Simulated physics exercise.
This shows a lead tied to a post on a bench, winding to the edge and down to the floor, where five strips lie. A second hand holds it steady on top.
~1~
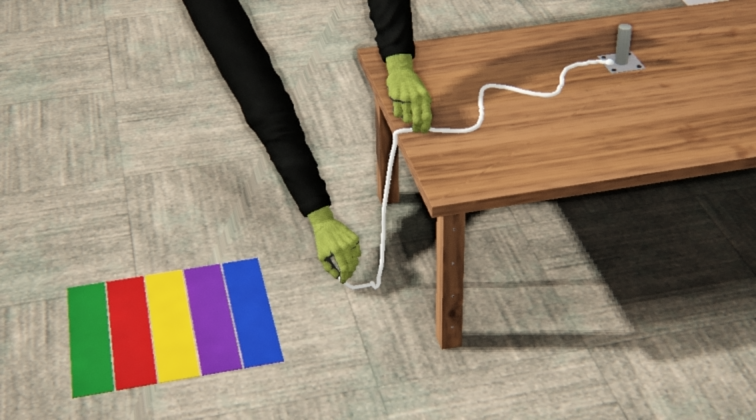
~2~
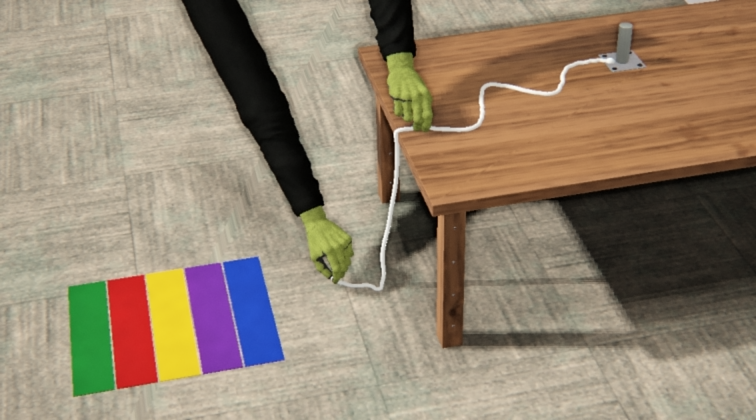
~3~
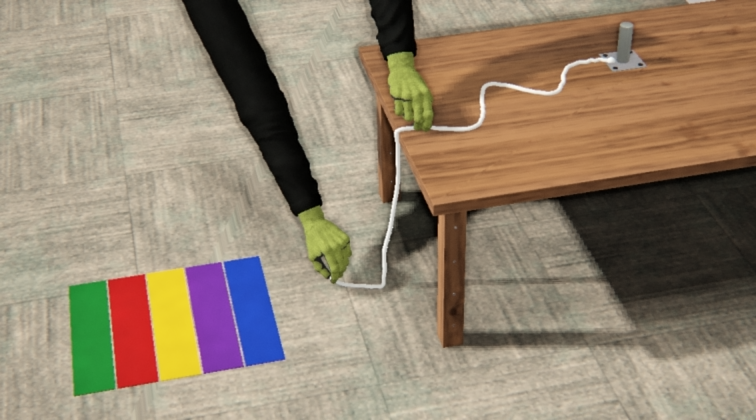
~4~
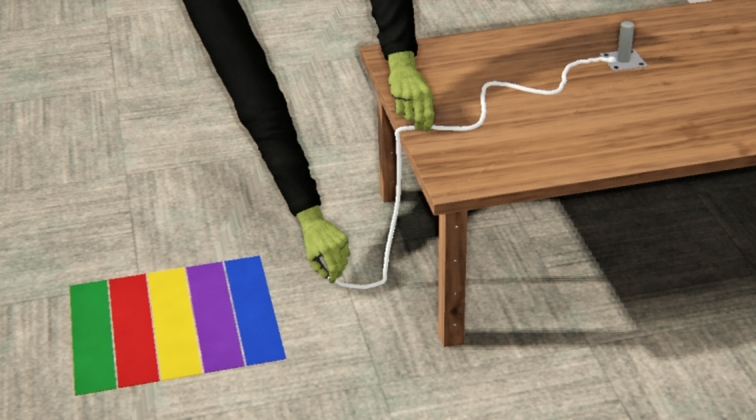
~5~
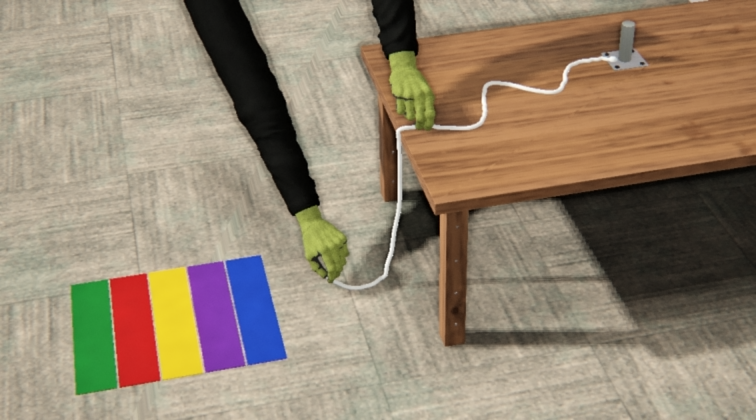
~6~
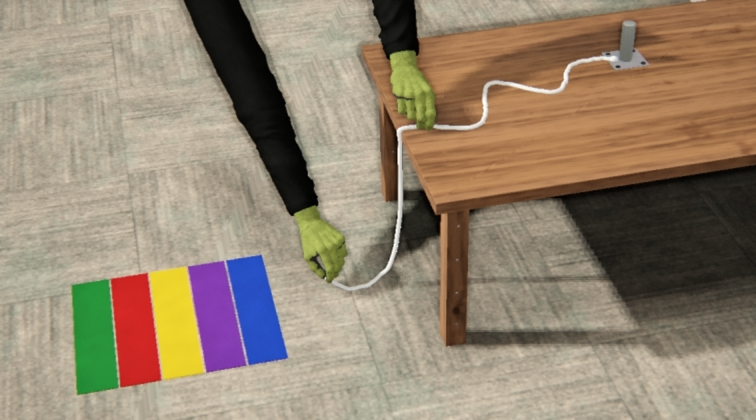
On a carpeted floor beside a wooden bench, green hands holding a white cord, the lower one shifting very slightly left.
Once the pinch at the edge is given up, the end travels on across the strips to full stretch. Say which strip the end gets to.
It gets to the red strip.
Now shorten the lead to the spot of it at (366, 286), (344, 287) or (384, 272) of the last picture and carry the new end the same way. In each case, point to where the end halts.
In turn, (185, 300) for the first, (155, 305) for the second and (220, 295) for the third.
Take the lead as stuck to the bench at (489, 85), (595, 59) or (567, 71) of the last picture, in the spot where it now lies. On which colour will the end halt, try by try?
First try yellow, second try red, third try red.
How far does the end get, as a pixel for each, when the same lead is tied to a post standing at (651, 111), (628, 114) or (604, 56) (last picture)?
About (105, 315), then (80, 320), then (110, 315).
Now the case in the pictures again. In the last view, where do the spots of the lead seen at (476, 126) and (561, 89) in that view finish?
(381, 124) for the first, (528, 81) for the second.
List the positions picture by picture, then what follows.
End (340, 278); blue (259, 344); purple (218, 351); yellow (177, 359); red (134, 366); green (92, 373), in the first picture.
End (333, 278); lead through (576, 64) (529, 92) (482, 107) (424, 127) (395, 188) (383, 266), in the second picture.
End (331, 278), in the third picture.
End (329, 278); lead through (578, 63) (531, 91) (484, 106) (426, 126) (399, 187) (386, 266), in the fourth picture.
End (328, 277), in the fifth picture.
End (326, 278); lead through (580, 62) (533, 90) (486, 105) (428, 125) (401, 186) (390, 264), in the sixth picture.
Soon after, end near (200, 298); over purple.
Then, end near (155, 306); over yellow.
At full stretch, end near (126, 310); over red. Over red.
